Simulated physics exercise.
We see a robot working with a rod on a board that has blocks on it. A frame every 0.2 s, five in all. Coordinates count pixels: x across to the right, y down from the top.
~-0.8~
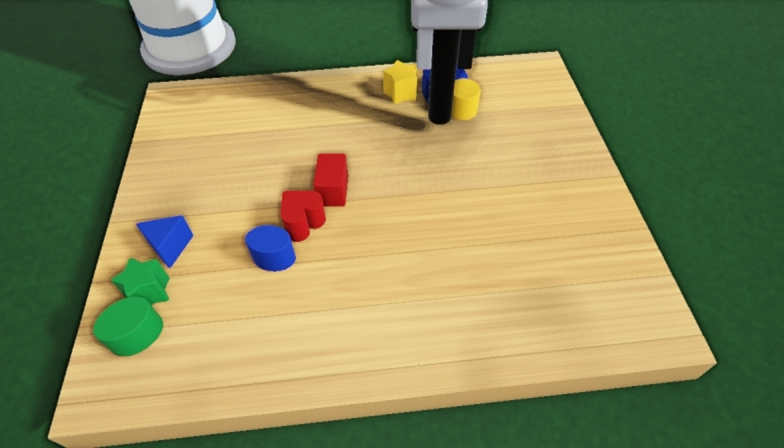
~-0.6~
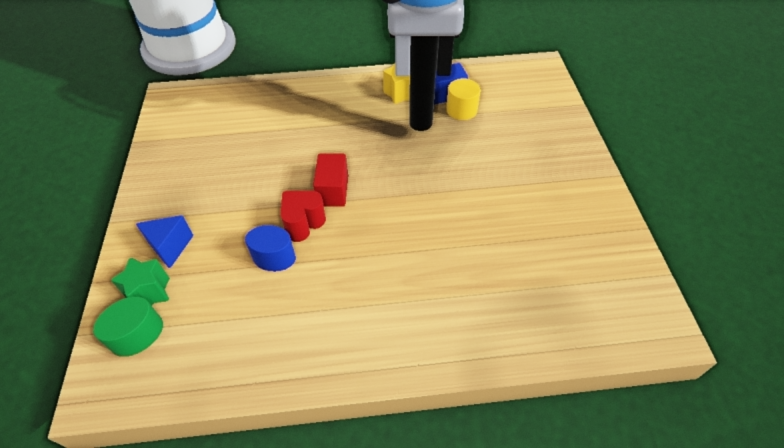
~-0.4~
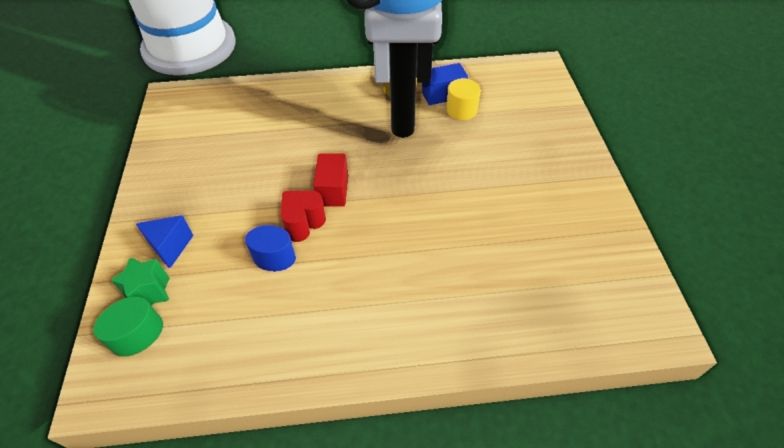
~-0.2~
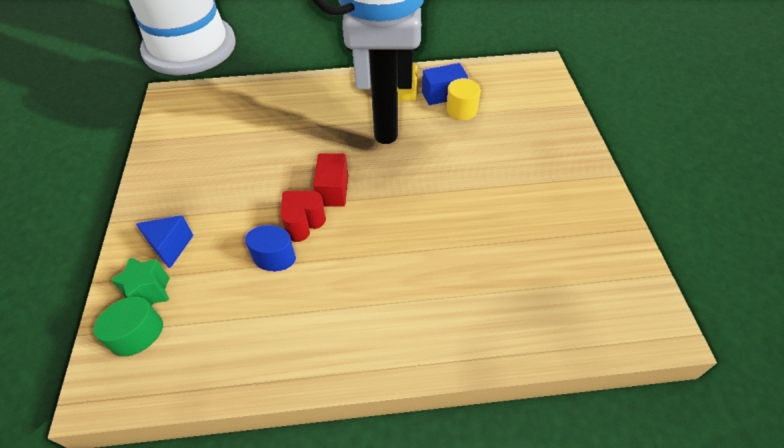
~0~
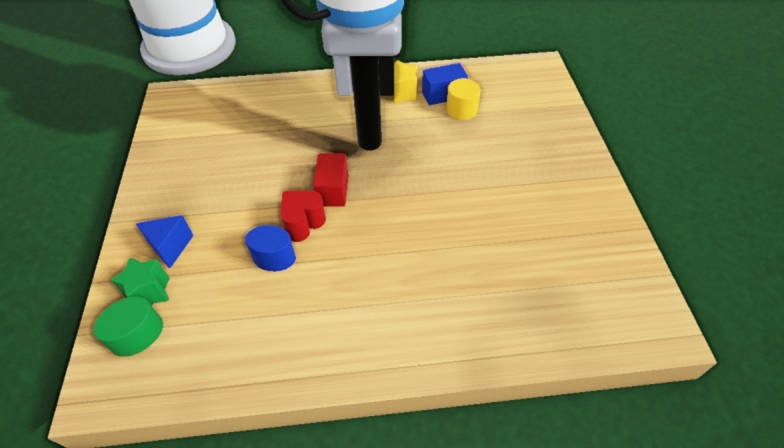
On a wooden board, a robot's black rod moves left and slightly nearer the red blocks.
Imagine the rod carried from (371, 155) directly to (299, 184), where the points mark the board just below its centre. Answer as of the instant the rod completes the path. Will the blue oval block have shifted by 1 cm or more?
In short: No.
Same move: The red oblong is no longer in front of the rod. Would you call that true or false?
True
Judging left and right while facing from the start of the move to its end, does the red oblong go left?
That would be a yes.
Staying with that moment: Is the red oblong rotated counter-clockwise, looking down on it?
Yes, I think so.
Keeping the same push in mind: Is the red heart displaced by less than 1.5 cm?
Yes.
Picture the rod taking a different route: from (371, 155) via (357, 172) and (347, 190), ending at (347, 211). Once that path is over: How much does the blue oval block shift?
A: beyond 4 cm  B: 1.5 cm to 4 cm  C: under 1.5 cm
C - under 1.5 cm.
What follows on the original path. Halfway along, rod (334, 159); red heart (297, 207); red oblong (324, 176).
At the end, rod (296, 172); blue oval block in place; red heart (297, 213), turned 25° clockwise; red oblong (319, 183), turned 25° anticlockwise.
